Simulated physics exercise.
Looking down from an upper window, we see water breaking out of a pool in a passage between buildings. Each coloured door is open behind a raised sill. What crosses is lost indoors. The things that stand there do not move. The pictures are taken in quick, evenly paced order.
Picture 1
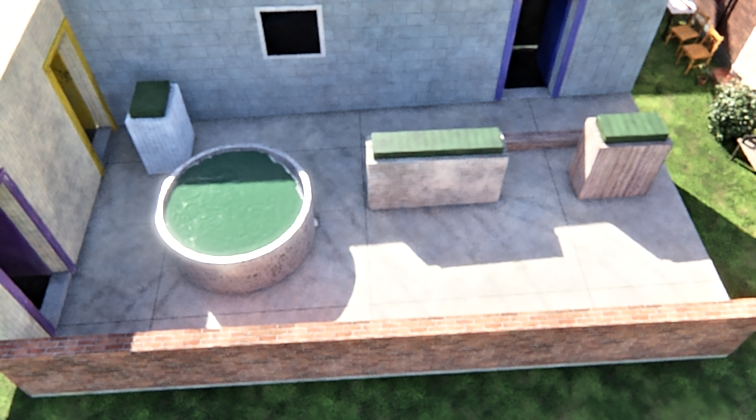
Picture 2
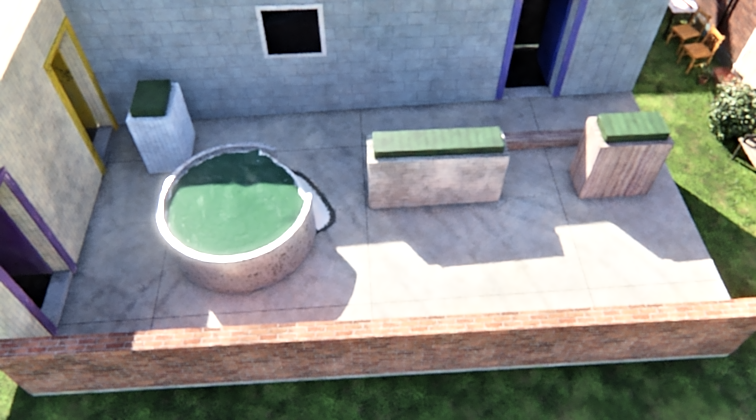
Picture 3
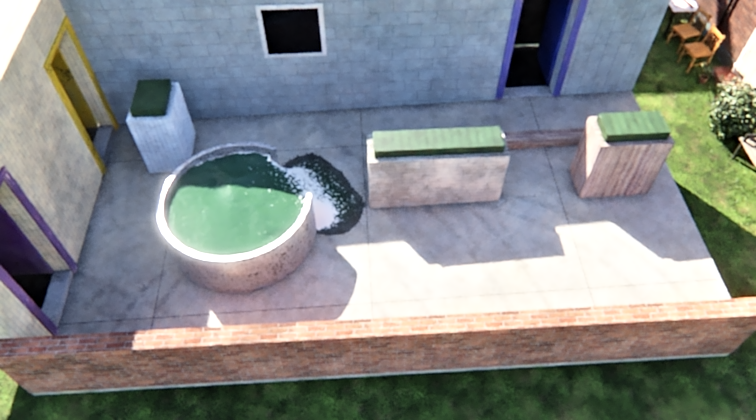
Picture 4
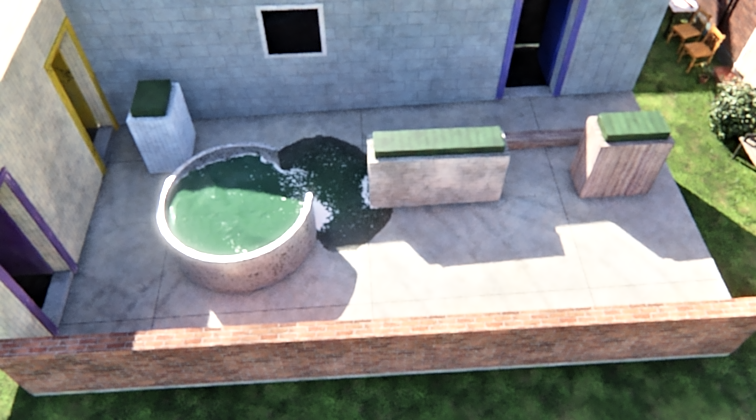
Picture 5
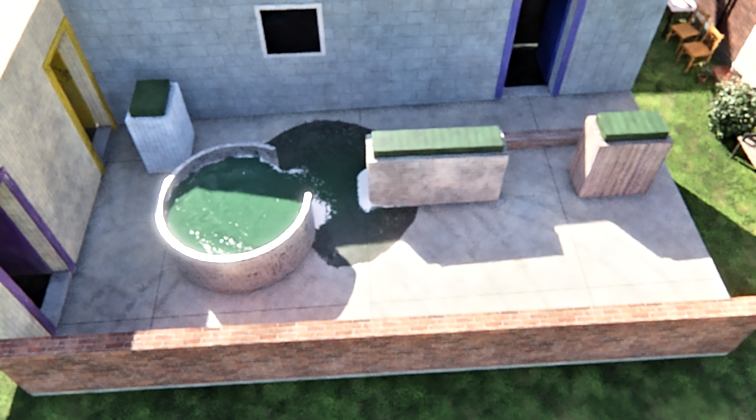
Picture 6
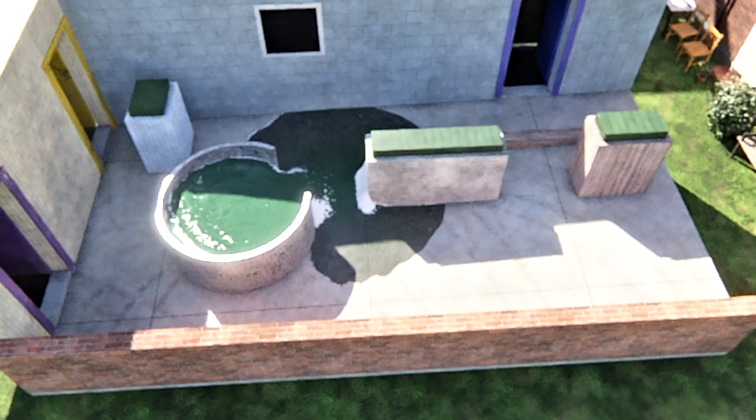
In a paved yard between buildings, a round tank of green water opens on its right side, and water pours through the gap, spreading across the paving as a widening dark patch that reaches and passes around the nearest planter-like block.
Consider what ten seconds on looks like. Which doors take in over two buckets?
Result: The blue door is swamped; the purple door is not swamped; the yellow door is not swamped.
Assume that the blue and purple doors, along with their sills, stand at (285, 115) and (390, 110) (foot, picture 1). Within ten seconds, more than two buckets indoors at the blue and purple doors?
As it turns out, the blue door spills past but the purple door spills past.
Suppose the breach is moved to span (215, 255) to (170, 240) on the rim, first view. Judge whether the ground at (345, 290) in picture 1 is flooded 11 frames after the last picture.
Answer: Wet.
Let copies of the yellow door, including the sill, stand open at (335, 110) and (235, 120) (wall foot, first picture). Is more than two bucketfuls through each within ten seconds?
Exceeds it; stays within it.
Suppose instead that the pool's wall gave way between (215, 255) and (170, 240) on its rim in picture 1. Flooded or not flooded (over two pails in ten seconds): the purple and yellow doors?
One by one: Purple ends up above, yellow ends up above.
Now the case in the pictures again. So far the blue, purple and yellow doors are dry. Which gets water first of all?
The one in blue.
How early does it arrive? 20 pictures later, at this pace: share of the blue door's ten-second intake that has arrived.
Around 25 in a hundred.
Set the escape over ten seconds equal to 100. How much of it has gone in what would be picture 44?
I get 75 percent.
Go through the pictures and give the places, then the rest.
The round tank at (235, 202) is whole and still, in the first picture.
The front is at a hidden place, out from the gap at (301, 192), in the second picture.
Water pours out at (302, 194) and has run to (315, 160), in the third picture.
Water pours out at (302, 195) and has run to (330, 141), in the fourth picture.
Water pours out at (301, 195) and has run to a hidden place, in the fifth picture.
The front is at a hidden place, out from the gap at (301, 194), in the sixth picture.
A moment on, water covers 25 % of the floor; the blue door wet at the sill, nothing in, the purple door not reached, the yellow door not reached.
Next, water covers 45 % of the floor; the blue door under two buckets in, the purple door not reached, the yellow door not reached.
Then, water covers 60 % of the floor; the blue door under two buckets in, the purple door not reached, the yellow door wet at the sill, nothing in.
Later, water covers 85 % of the floor; the blue door over two buckets in, the purple door wet at the sill, nothing in, the yellow door wet at the sill, nothing in.
In the end, water covers 80 % of the floor; the blue door over two buckets in, the purple door wet at the sill, nothing in, the yellow door wet at the sill, nothing in.
